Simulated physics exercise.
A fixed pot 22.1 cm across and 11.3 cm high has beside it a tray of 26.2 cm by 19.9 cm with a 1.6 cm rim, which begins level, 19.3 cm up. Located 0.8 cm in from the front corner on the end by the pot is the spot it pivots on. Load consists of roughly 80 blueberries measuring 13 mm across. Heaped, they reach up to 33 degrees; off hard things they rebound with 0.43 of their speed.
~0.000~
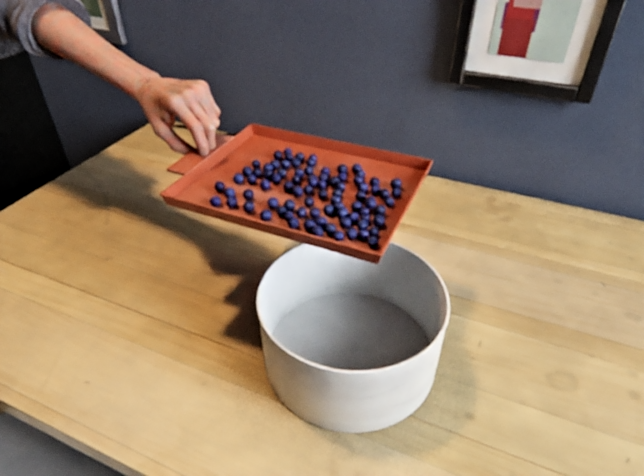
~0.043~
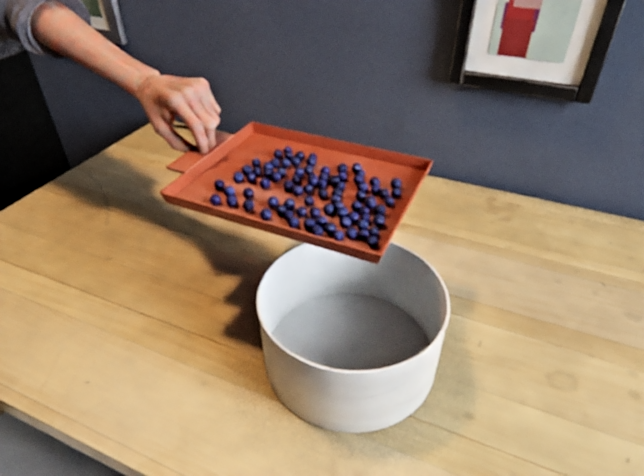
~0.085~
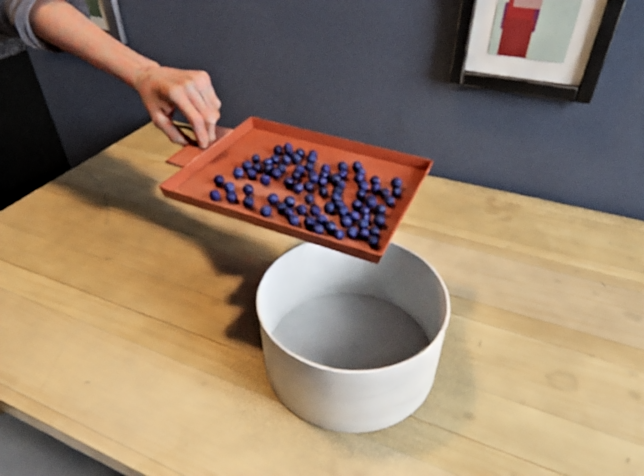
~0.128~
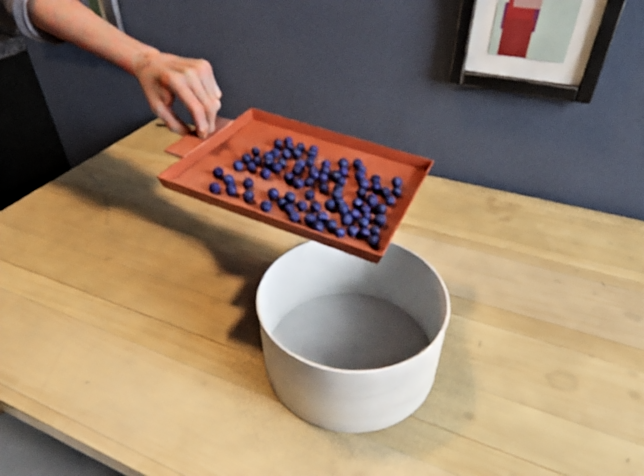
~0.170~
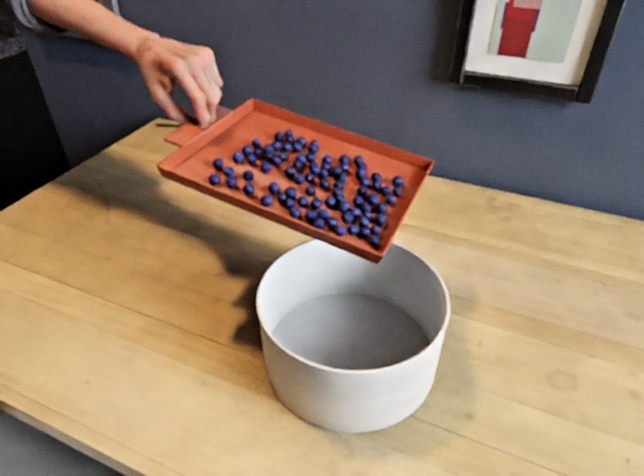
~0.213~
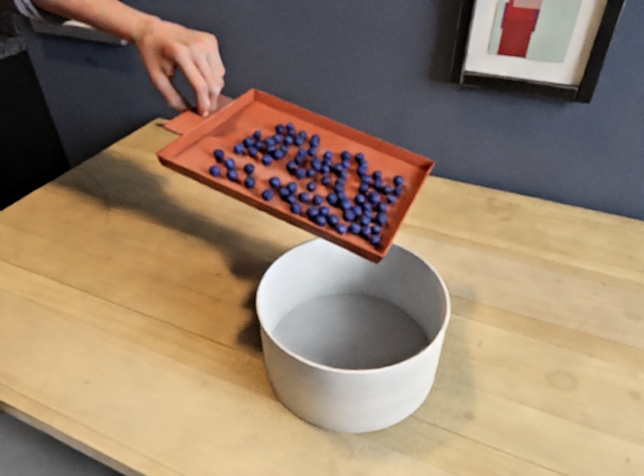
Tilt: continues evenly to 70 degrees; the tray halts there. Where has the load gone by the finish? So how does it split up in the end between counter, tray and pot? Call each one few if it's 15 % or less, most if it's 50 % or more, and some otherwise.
I'd say counter few, left on the tray most, pot few.
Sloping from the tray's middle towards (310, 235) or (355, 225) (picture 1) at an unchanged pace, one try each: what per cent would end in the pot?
About 0 per cent on the first try and 0 per cent on the second.
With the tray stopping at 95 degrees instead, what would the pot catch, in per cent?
Share in the pot: Around 50 %.
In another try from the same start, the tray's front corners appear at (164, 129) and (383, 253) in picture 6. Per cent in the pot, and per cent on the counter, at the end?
Pot 5 % / counter 15 %.
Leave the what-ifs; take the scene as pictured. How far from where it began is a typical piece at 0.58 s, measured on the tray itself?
Displacement on the tray: Roughly 6 cm.
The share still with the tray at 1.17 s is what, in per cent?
About 100 per cent.
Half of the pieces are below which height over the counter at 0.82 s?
Height: Around 22 cm.
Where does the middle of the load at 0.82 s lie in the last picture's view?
Close to pixel (394, 188).
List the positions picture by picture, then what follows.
In the first picture, tray tilt 0 degrees, front corners at (165, 193) and (378, 252); middle of the pieces at (323, 194); pot at (352, 293).
In the second picture, tray tilt 1 degrees, front corners at (164, 191) and (379, 252); middle of the pieces at (323, 194).
In the third picture, tray tilt 2 degrees, front corners at (163, 185) and (379, 252); middle of the pieces at (323, 191).
In the fourth picture, tray tilt 5 degrees, front corners at (162, 175) and (380, 252), lowest corner right back; middle of the pieces at (324, 188).
In the fifth picture, tray tilt 9 degrees, front corners at (161, 165) and (381, 252), lowest corner right back; middle of the pieces at (324, 184).
In the sixth picture, tray tilt 12 degrees, front corners at (161, 153) and (381, 253), lowest corner right back; middle of the pieces at (326, 180); pot at (352, 293). The tray's pace is about 80 degrees a second.
After 0.58 s, tilt 40 degrees; the tray holds 100 %, the pot 0 %.
After 0.82 s, tilt 59 degrees; the tray holds 100 %, the pot 0 %.
Then, at 1.17 s, tilt 70 degrees; the tray holds 100 %, the pot 0 %.
In the end, at 1.6 s, counter 0 %, tray 100 %, pot 0 %.
